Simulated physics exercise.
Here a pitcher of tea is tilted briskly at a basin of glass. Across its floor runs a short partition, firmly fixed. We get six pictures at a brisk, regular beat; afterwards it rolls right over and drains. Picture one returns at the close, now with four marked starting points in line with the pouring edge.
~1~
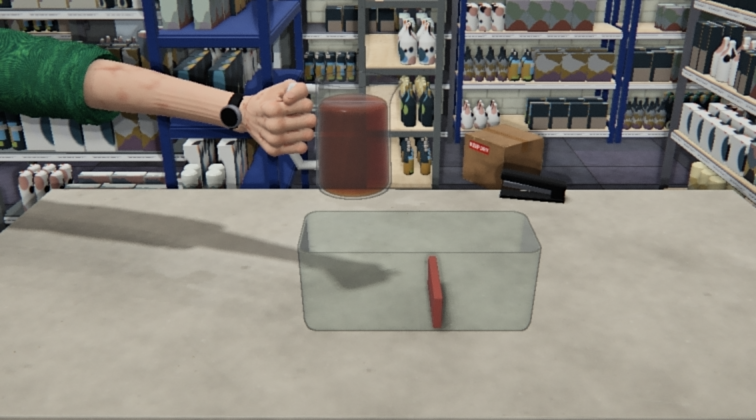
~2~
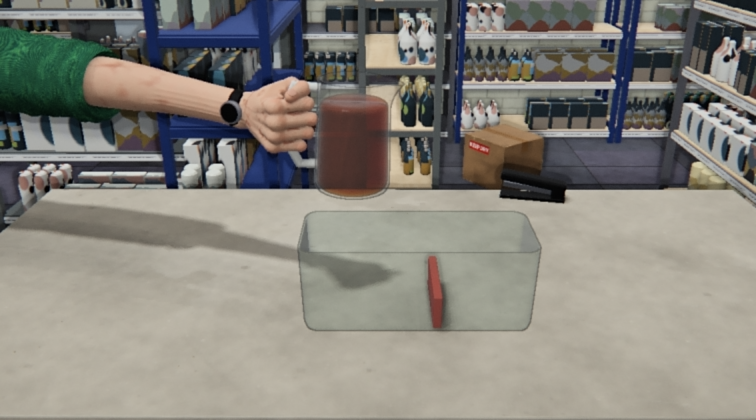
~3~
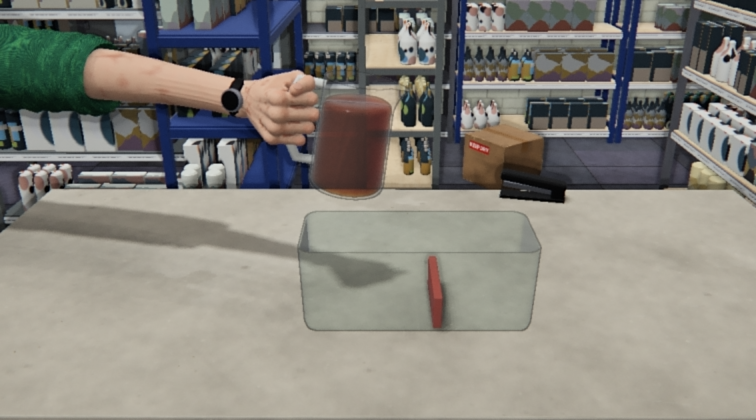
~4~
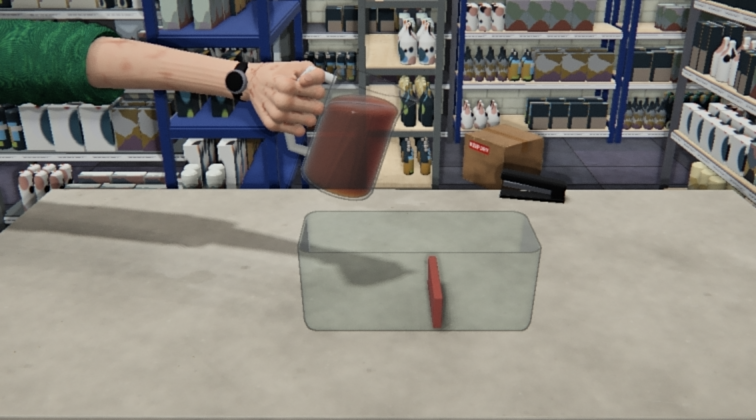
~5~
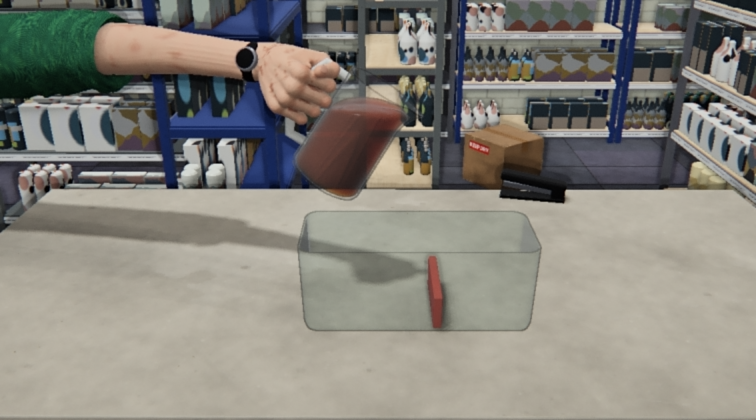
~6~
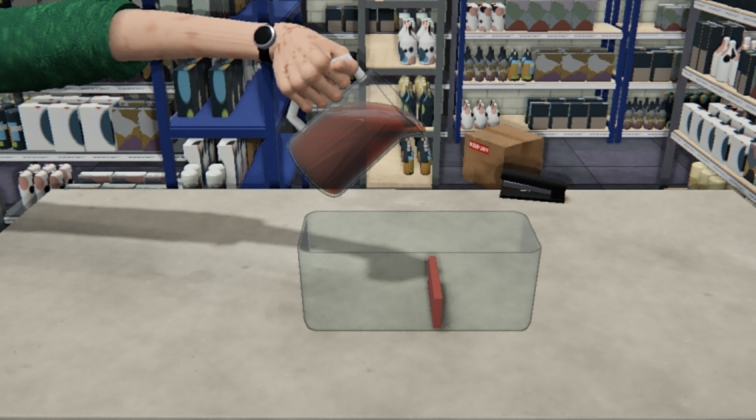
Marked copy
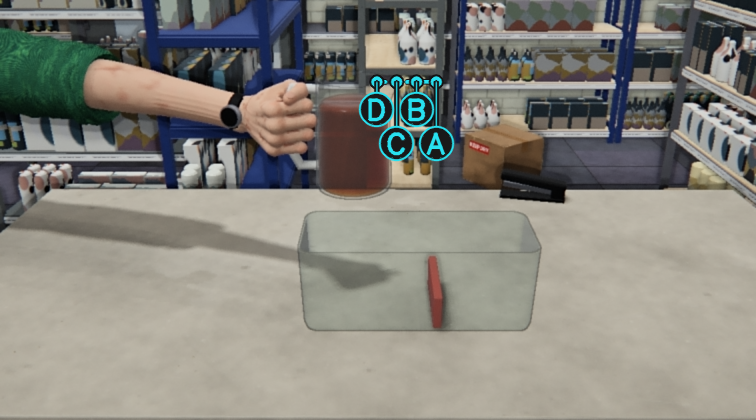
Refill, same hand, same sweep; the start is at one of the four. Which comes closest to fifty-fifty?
The best dot is D.
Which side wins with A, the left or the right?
The right one.
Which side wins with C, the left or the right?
The right one.
On the marked copy, A at (436, 81); B at (416, 81); C at (396, 81); D at (376, 81).
With A, about 18 % ends left of the wall and 78 % right of it; 4 % is lost outside.
With B, about 6 % ends left of the wall and 92 % right of it.
With C, about 17 % ends left of the wall and 82 % right of it.
With D, about 57 % ends left of the wall and 42 % right of it.
